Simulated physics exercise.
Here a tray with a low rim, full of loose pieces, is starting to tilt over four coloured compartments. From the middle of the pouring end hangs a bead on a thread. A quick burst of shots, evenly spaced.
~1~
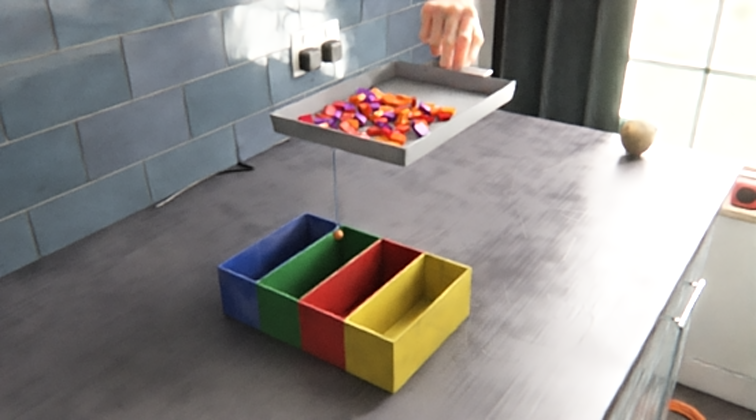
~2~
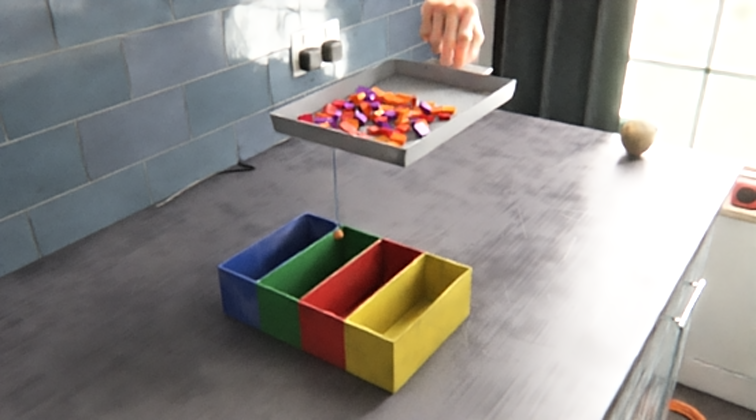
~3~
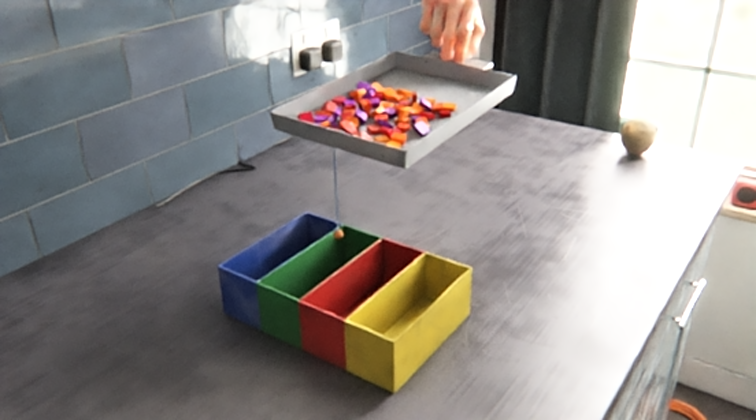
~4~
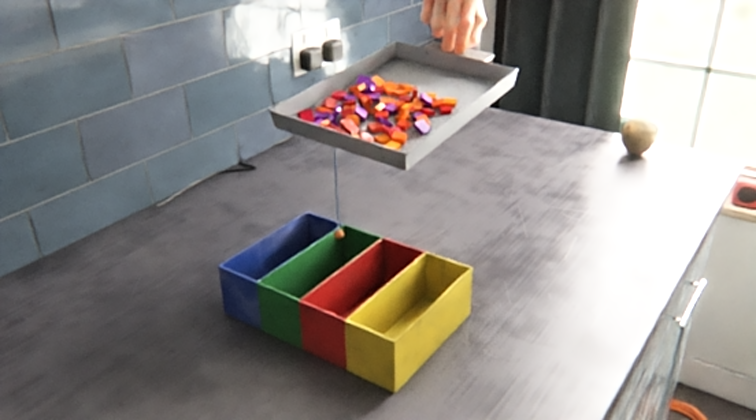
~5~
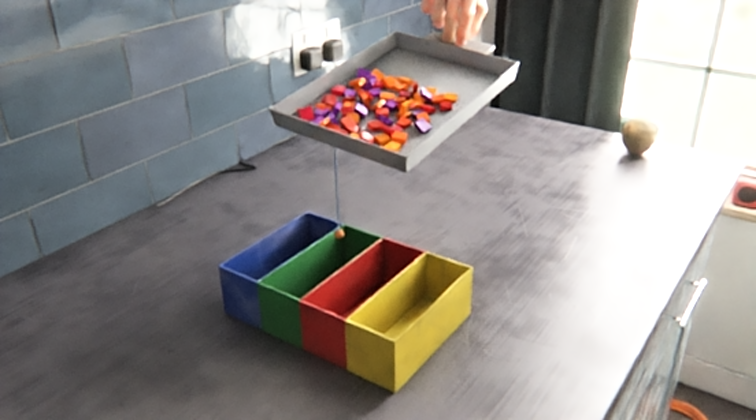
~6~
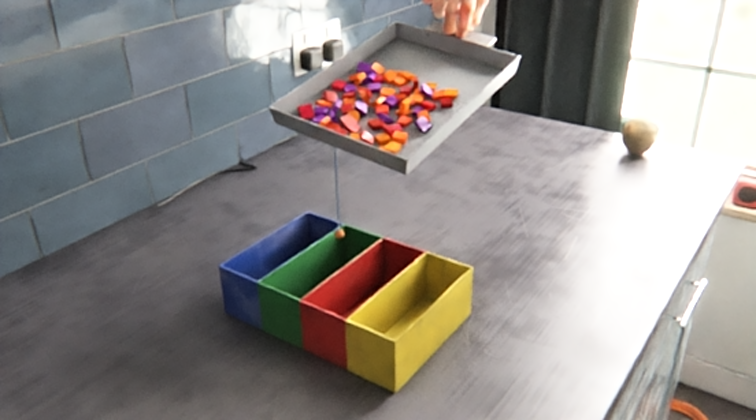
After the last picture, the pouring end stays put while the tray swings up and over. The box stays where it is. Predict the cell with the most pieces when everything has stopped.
I would say the red cell.
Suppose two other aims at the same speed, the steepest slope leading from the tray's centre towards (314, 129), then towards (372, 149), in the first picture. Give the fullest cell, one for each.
Case 1 - the cell in blue. Case 2 - that red cell.
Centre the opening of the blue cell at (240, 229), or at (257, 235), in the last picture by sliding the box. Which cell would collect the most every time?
First: The yellow cell. Second: The cell in yellow.
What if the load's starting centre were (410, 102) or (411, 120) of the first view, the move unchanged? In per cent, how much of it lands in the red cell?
60 per cent for the first try, 60 per cent for the second.
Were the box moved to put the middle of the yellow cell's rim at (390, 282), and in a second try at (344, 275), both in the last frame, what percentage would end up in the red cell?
20 % and 0 %.
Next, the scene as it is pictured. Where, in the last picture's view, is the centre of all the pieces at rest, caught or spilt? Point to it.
Resting centre, last frame: Roughly (384, 312).
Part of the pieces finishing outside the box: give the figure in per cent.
Call it some 0 percent of the pieces.
Just after the last frame, tray tipped steeply; every one on the tray.
A moment on, tray tipped right over; roughly half on the tray; roughly a quarter in the yellow cell; about a tenth in the red cell; about a tenth falling or outside the box.
Further on, tray tipped past a quarter turn; roughly two thirds in the red cell; roughly a third in the yellow cell; about a tenth in the green cell.
When it is over, tray tipped past a quarter turn; roughly two thirds in the red cell; roughly a third in the yellow cell; about a tenth in the green cell; not one in the blue cell.
